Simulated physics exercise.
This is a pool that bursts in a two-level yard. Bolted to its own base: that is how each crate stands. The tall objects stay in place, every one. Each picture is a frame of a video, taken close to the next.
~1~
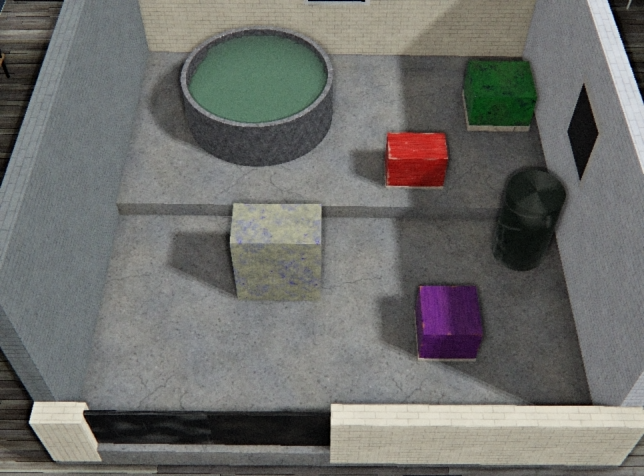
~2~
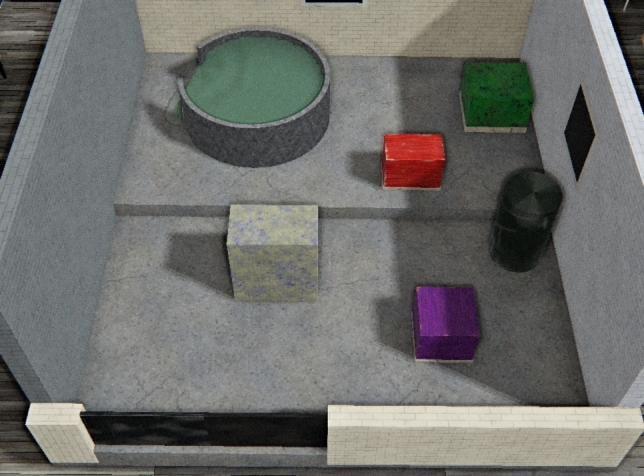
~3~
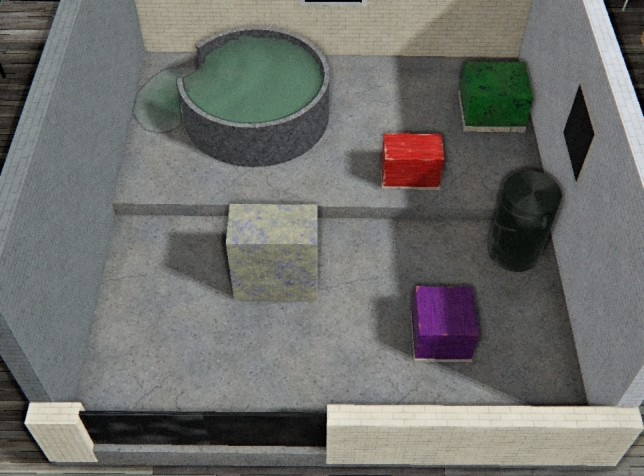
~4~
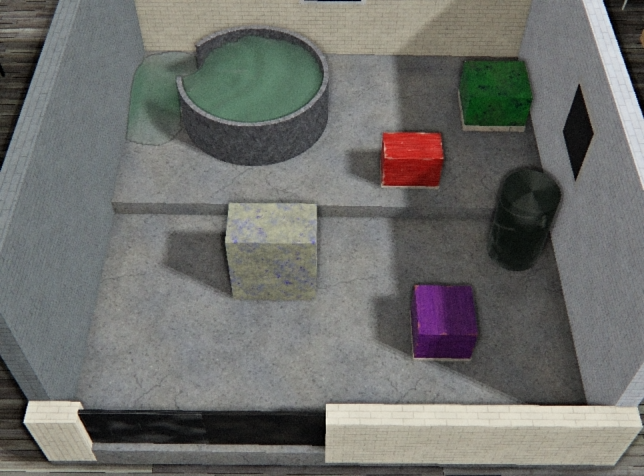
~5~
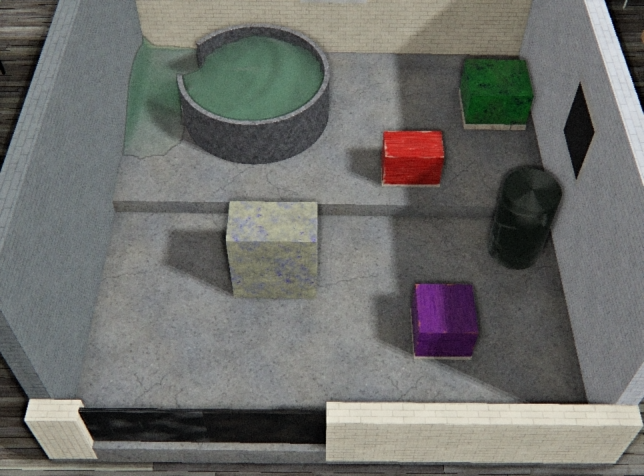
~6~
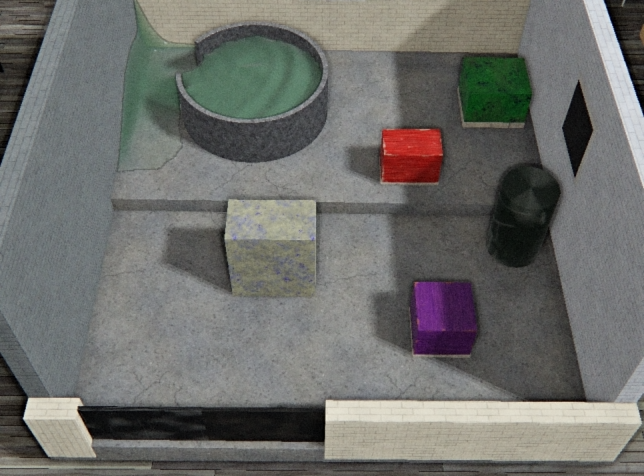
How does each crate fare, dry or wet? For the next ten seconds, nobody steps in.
In the end purple crate: Reached; red crate: Reached; green crate: Reached.
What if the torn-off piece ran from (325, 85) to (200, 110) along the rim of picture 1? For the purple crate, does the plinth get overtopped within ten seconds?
I'd say the purple crate gets flooded.
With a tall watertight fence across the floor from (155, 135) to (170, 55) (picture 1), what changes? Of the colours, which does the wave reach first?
That would be the one in green.
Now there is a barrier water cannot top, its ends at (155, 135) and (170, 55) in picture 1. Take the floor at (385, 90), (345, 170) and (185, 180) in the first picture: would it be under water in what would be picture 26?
Taking the three spots in order: Soaked, spared, soaked.
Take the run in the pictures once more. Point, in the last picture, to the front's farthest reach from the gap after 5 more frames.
My guess is roughly (103, 270).
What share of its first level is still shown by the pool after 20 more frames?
It works out to roughly 46 percent.
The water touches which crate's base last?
My answer is the purple-painted one.
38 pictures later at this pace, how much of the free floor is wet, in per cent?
I reckon around 80 %.
A moment on, water covers 15 % of the floor; the purple crate not reached, the red crate not reached, the green crate not reached.
Next, water covers 35 % of the floor; the purple crate not reached, the red crate not reached, the green crate not reached.
Then, water covers 55 % of the floor; the purple crate not reached, the red crate not reached, the green crate water round its plinth.
Later, water covers 80 % of the floor; the purple crate water round its plinth, the red crate water round its plinth, the green crate water round its plinth.
In the end, water covers 95 % of the floor; the purple crate was topped, the red crate was topped, the green crate was topped.
